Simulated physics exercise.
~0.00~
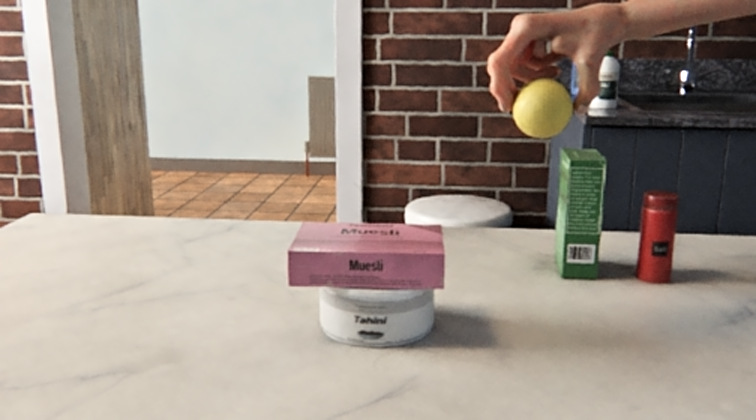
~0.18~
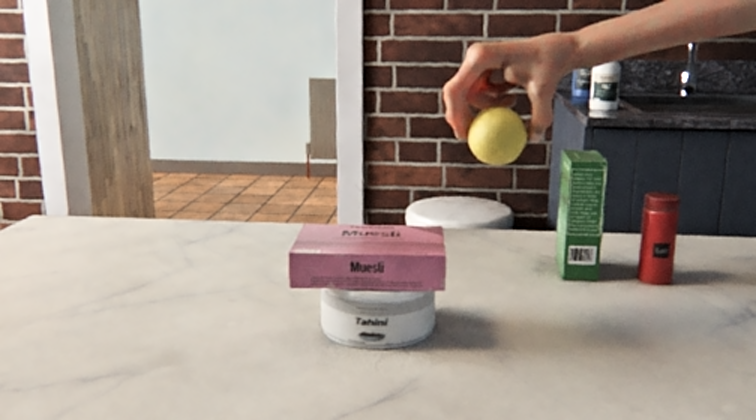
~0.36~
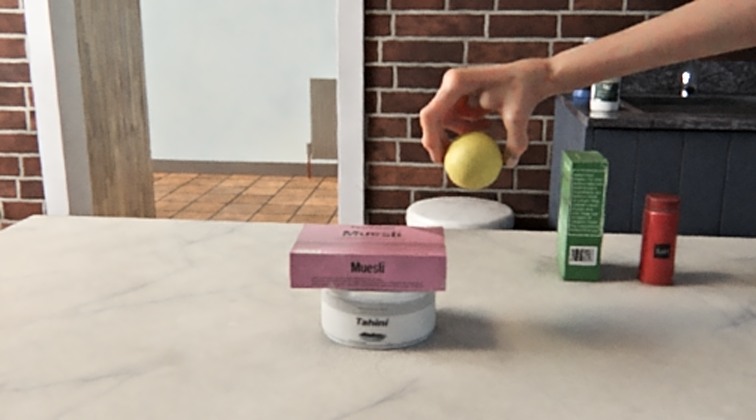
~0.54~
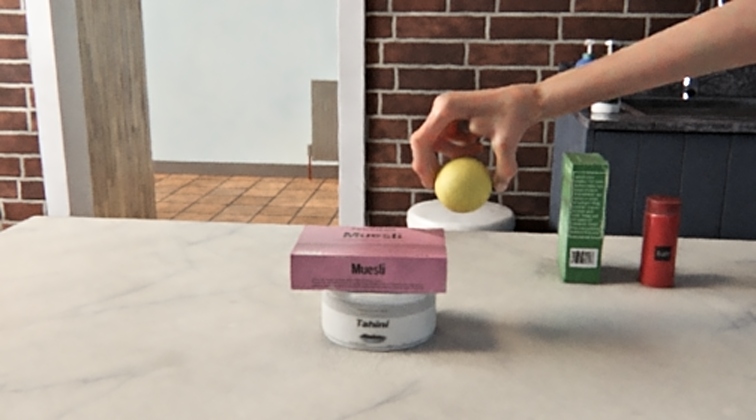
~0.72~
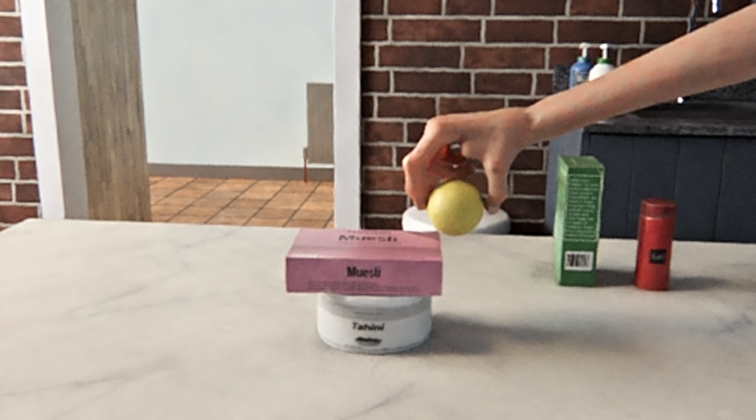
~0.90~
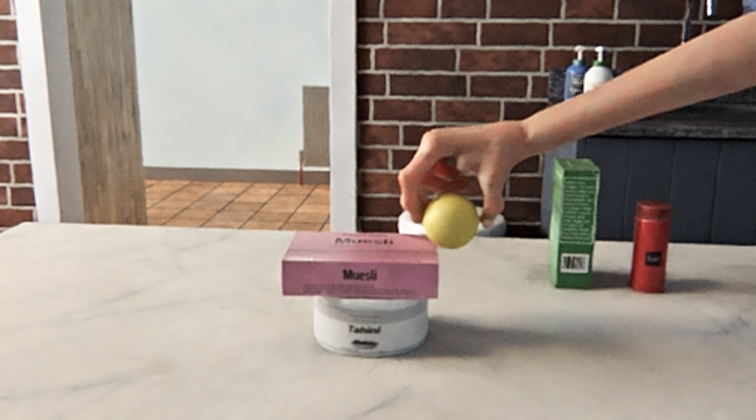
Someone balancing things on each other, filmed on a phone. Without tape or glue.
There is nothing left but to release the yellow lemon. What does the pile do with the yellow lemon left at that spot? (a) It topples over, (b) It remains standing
It topples over (a).
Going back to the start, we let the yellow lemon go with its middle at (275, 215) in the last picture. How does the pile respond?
What happens next is that it tips over.
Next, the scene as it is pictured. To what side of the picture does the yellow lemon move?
Rightwards.
By 1.10 s, things are still on the move.
By 1.20 s, yellow lemon now fallen.
By 1.30 s, things are still on the move.
By 1.40 s, nothing new.
When it is over (2.1 s), fallen, yellow lemon; the other 4 as before. End places, in pixels of the last picture, yellow lemon near (491, 315). The pile gives way.
